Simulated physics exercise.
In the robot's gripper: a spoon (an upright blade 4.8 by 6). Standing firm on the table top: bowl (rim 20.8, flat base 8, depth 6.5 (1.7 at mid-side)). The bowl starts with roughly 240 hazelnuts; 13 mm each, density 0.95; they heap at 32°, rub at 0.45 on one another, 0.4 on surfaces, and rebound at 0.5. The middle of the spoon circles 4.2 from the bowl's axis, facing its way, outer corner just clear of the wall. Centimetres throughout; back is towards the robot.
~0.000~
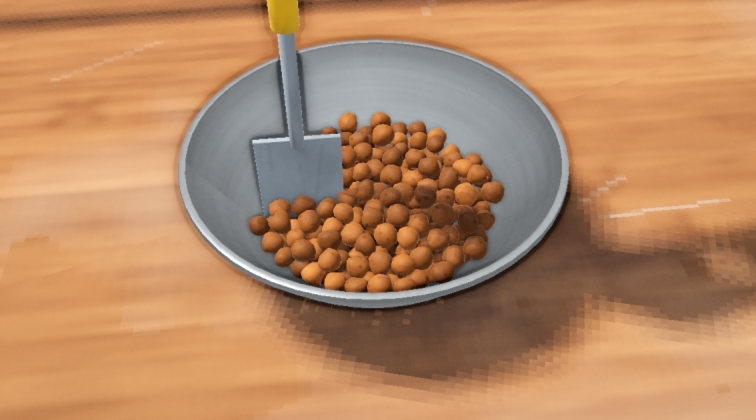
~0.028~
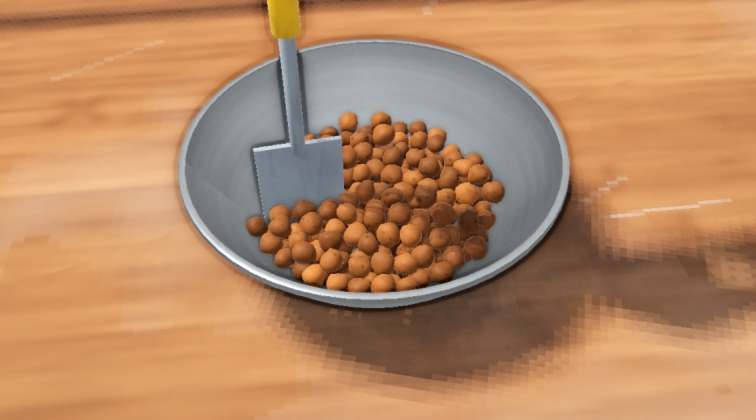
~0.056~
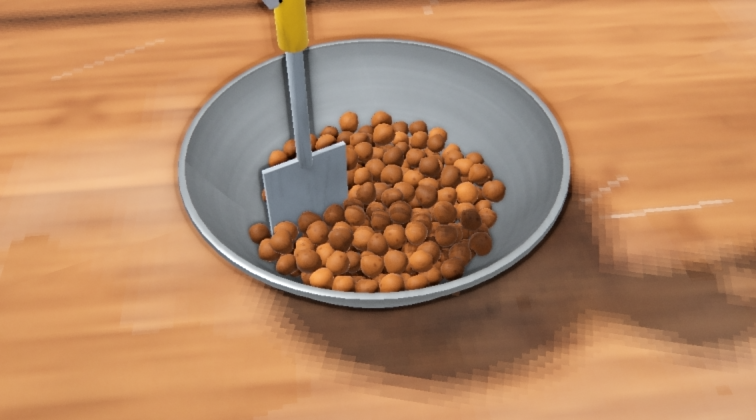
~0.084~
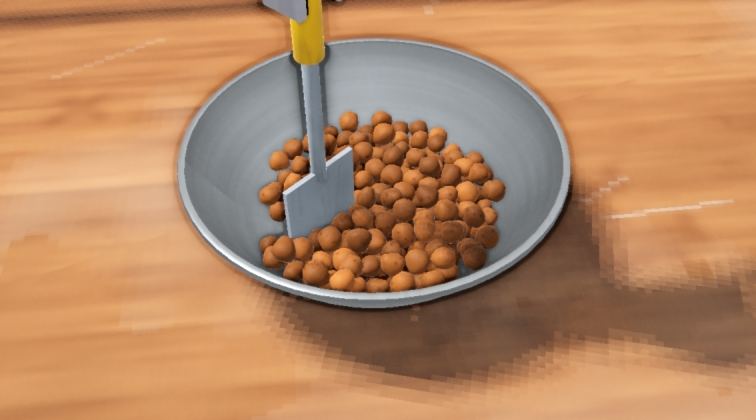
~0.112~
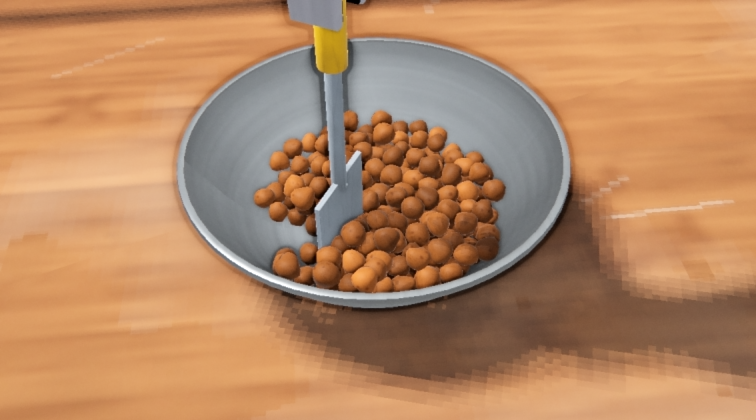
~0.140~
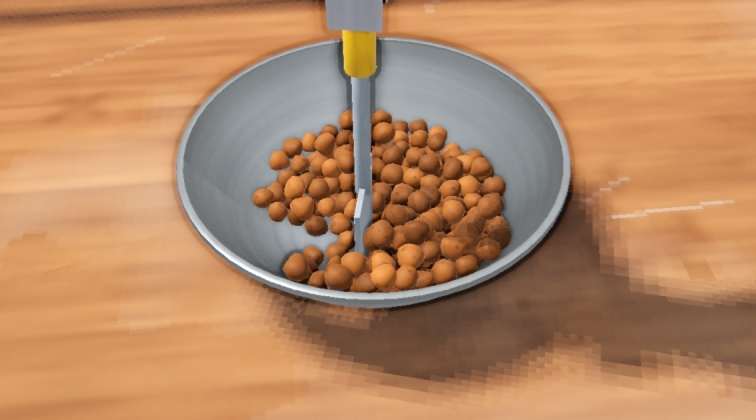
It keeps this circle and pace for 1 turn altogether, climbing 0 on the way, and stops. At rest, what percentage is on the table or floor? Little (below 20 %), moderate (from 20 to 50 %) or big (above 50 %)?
A little share, below 20 %, ends on the table or floor.
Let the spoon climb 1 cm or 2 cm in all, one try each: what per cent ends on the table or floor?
Some 5 and 5 per cent.
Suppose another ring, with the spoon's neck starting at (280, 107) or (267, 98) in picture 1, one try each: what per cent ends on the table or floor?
Some 10 and 15 per cent.
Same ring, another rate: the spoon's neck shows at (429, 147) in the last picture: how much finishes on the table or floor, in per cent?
Some 30 per cent.
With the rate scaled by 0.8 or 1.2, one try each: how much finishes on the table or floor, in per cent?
About 5 and 15 per cent.
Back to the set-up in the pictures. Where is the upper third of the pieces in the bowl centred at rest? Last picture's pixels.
At about (292, 227).
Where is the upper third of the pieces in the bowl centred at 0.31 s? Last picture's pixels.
Near (478, 132).
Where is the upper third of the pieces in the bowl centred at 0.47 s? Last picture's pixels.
At about (306, 108).
After 0.31 s, 185° round, highest piece 9 above the table; 235 in the bowl, 2 in flight or on the tool.
After 0.47 s, 293° round, highest piece 8 above the table; 227 in the bowl, 7 on the table or floor, 3 in flight or on the tool.
After 0.76 s, 0° round, highest piece 6 above the table; 226 in the bowl, 11 on the table or floor.
After 1.46 s, 0° round, highest piece 6 above the table; 226 in the bowl, 11 on the table or floor.
In the end, 226 in the bowl, 11 on the table or floor. That is 5 % on the table or floor.
